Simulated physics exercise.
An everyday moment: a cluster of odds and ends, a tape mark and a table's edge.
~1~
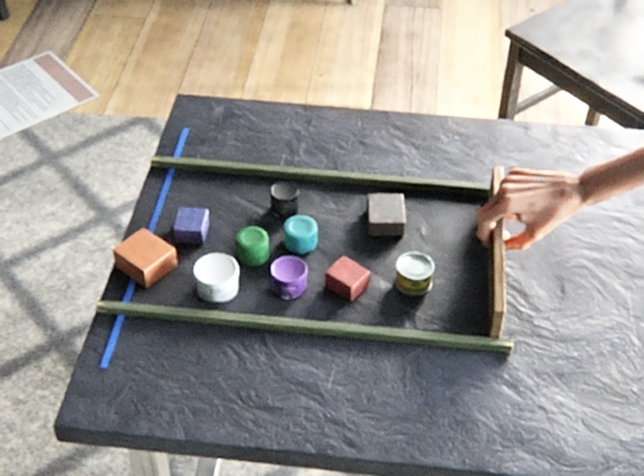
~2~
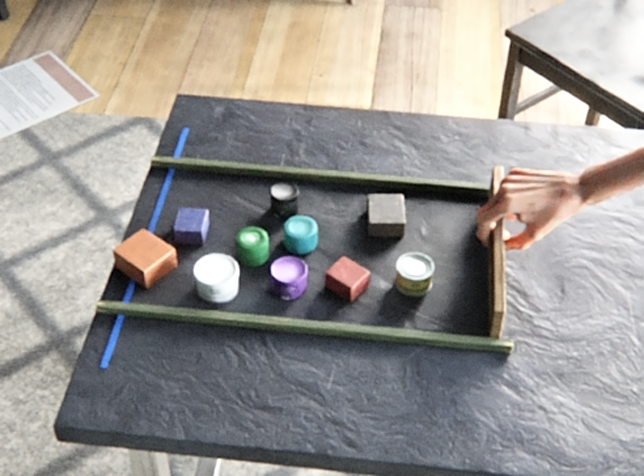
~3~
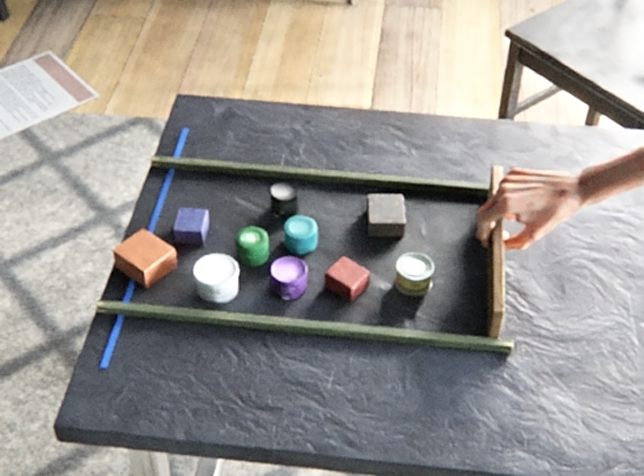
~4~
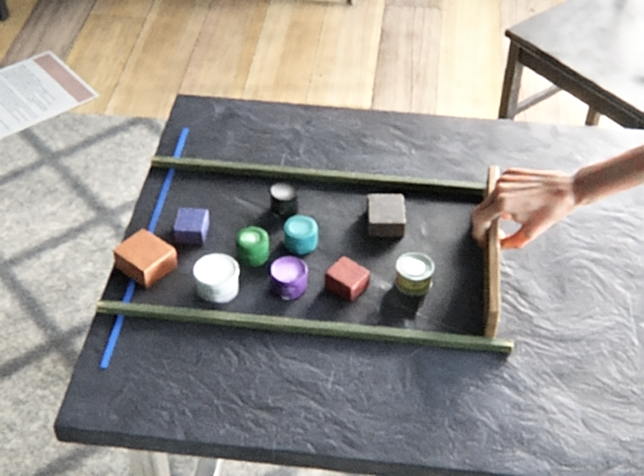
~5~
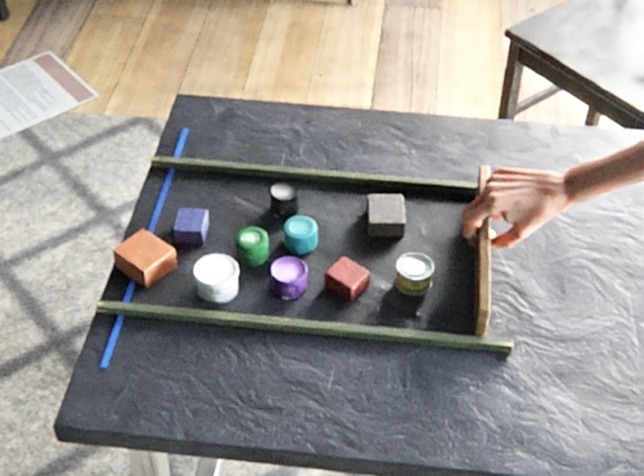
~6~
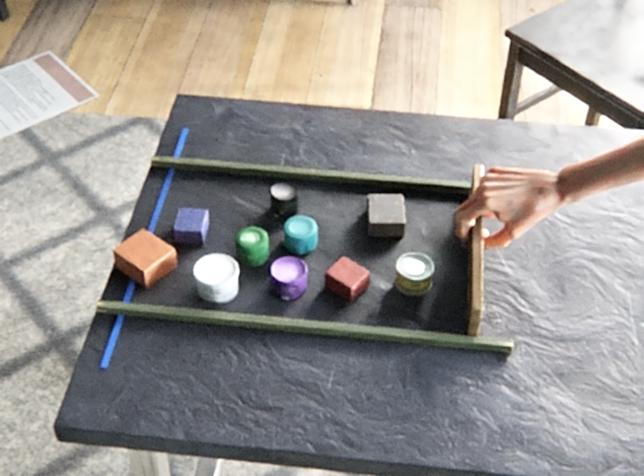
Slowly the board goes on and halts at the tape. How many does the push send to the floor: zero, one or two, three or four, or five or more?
As it turns out, the number that fall off is five or more.
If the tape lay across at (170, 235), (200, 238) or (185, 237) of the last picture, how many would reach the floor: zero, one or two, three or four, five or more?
The falls would be more than four; one to two; either one or two.
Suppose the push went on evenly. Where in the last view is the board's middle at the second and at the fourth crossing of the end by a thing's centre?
Near (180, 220) and (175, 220).
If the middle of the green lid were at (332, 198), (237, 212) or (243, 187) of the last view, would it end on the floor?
The green lid comes down; goes over; is kept.
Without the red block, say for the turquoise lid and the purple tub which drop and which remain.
The turquoise lid holds on, the purple tub remains up.
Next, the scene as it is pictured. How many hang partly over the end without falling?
Overhanging: 4.
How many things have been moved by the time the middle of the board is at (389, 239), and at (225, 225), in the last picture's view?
3 and 10.
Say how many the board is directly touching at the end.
4 of them.
A little later, none off yet; orange block at rest near (145, 258); blue block at rest near (191, 226); white tin at rest near (217, 279).
When it is over, the number that fall off is five or more; down, purple tub, black tub, green lid, white tin, blue block and orange block.
